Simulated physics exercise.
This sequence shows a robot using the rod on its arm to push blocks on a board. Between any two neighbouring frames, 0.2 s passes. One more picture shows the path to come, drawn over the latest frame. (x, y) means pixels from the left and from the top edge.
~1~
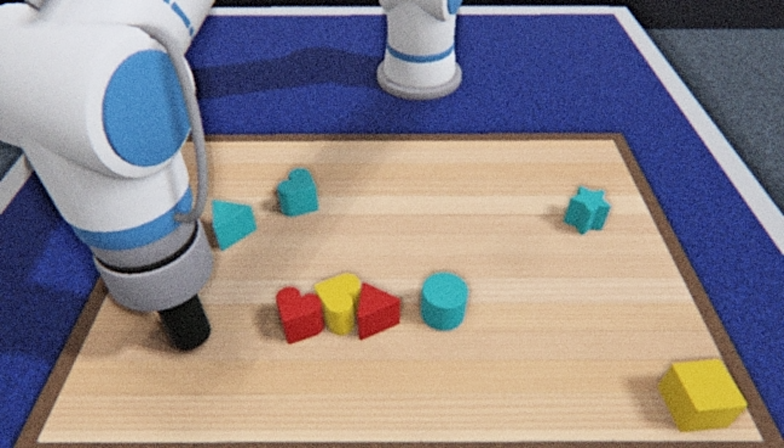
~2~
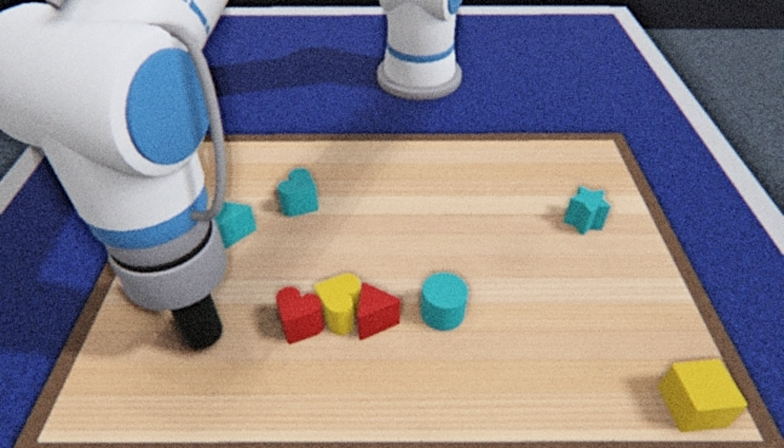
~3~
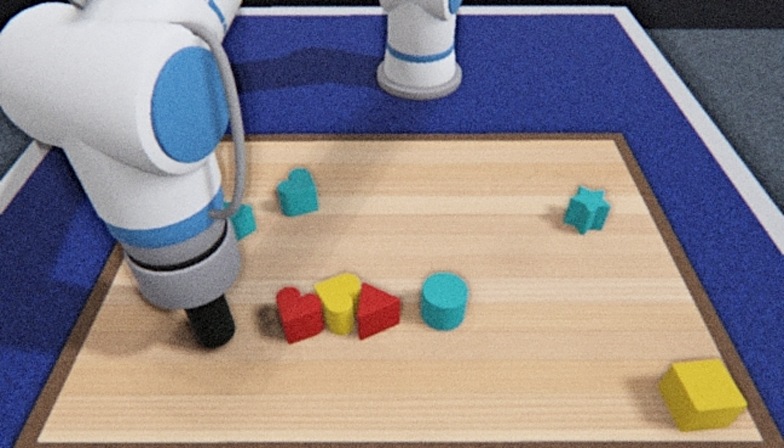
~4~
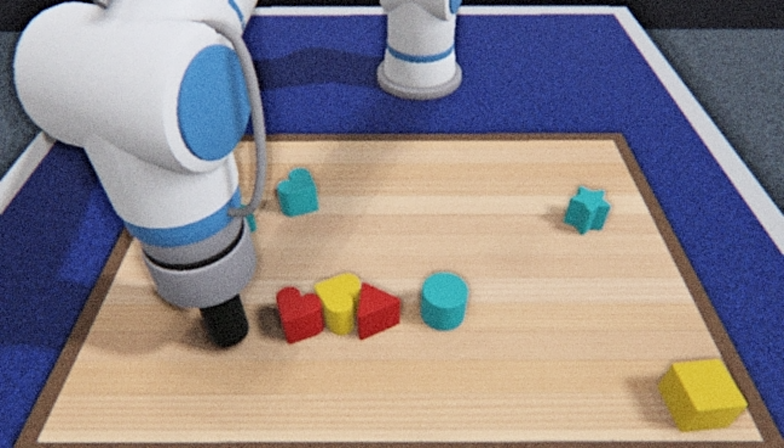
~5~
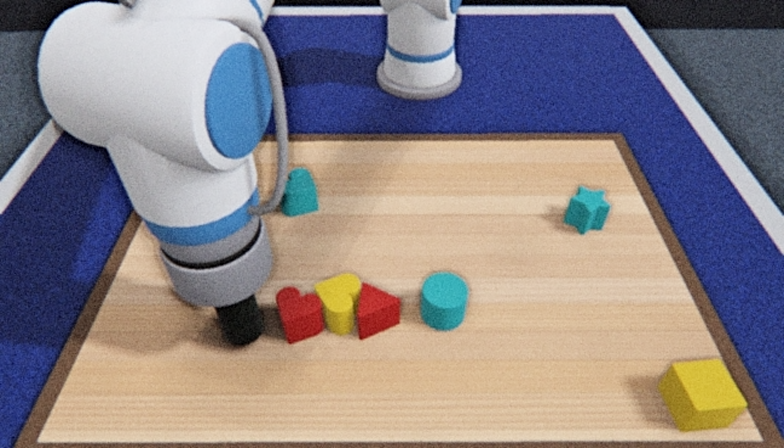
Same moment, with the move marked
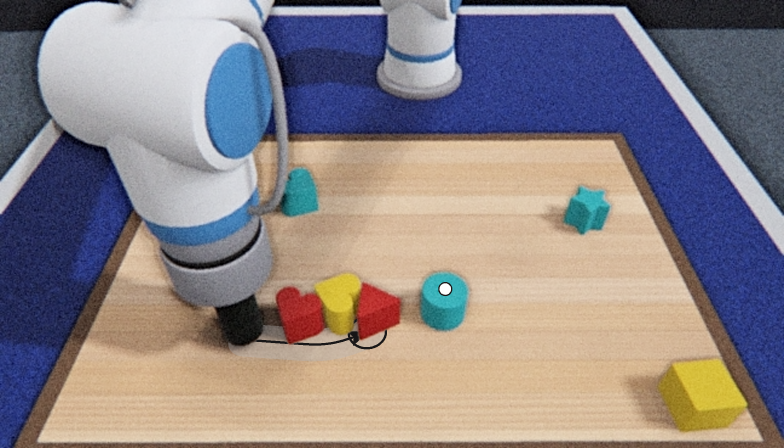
White robot arm sliding its black rod rightward across a wooden board towards a red heart-shaped block, the coloured blocks staying still.
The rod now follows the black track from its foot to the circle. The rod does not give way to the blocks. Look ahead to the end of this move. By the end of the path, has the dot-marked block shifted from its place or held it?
At the moment the path ends, the dot-marked block still stands where it did.
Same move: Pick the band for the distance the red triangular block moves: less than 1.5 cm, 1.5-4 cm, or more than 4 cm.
The best fit is 1.5 to 4 cm.
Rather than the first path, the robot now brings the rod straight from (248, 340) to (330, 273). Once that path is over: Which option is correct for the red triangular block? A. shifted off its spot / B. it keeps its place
My pick is A.
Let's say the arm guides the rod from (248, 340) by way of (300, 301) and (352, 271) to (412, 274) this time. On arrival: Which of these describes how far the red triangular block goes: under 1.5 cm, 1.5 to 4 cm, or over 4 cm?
Ends 1.5 to 4 cm away.
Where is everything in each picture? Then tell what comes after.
Rod tip (192, 334); block tops, red heart-shaped block (296, 302); yellow heart-shaped block (338, 291); red triangular block (374, 299); turquoise circular block (445, 289), in the first picture.
Rod (204, 333); blocks unchanged, in the second picture.
Rod (216, 332); blocks unchanged, in the third picture.
Rod (230, 331); blocks unchanged, in the fourth picture.
Rod (244, 330); red heart-shaped block (296, 302); yellow heart-shaped block (338, 291); red triangular block (374, 299); turquoise circular block (445, 289), in the fifth picture.
Path on the board, from (248, 340) by way of (288, 343) and (328, 344) to (367, 332); the dot is on the turquoise circular block.
What follows on the original path. One third of the way, rod (286, 333); red heart-shaped block (314, 299), turned 25° anticlockwise; yellow heart-shaped block (353, 282); red triangular block (379, 297), turned 20° clockwise.
Two thirds of the way, rod (329, 334); red heart-shaped block (331, 290), turned 65° anticlockwise; yellow heart-shaped block (367, 271), turned 20° clockwise; red triangular block (382, 297), turned 25° clockwise.
At the end, rod (367, 323); red heart-shaped block (334, 286), turned 85° anticlockwise; yellow heart-shaped block (367, 271), turned 20° clockwise; red triangular block (402, 287), turned 30° clockwise; turquoise circular block in place.
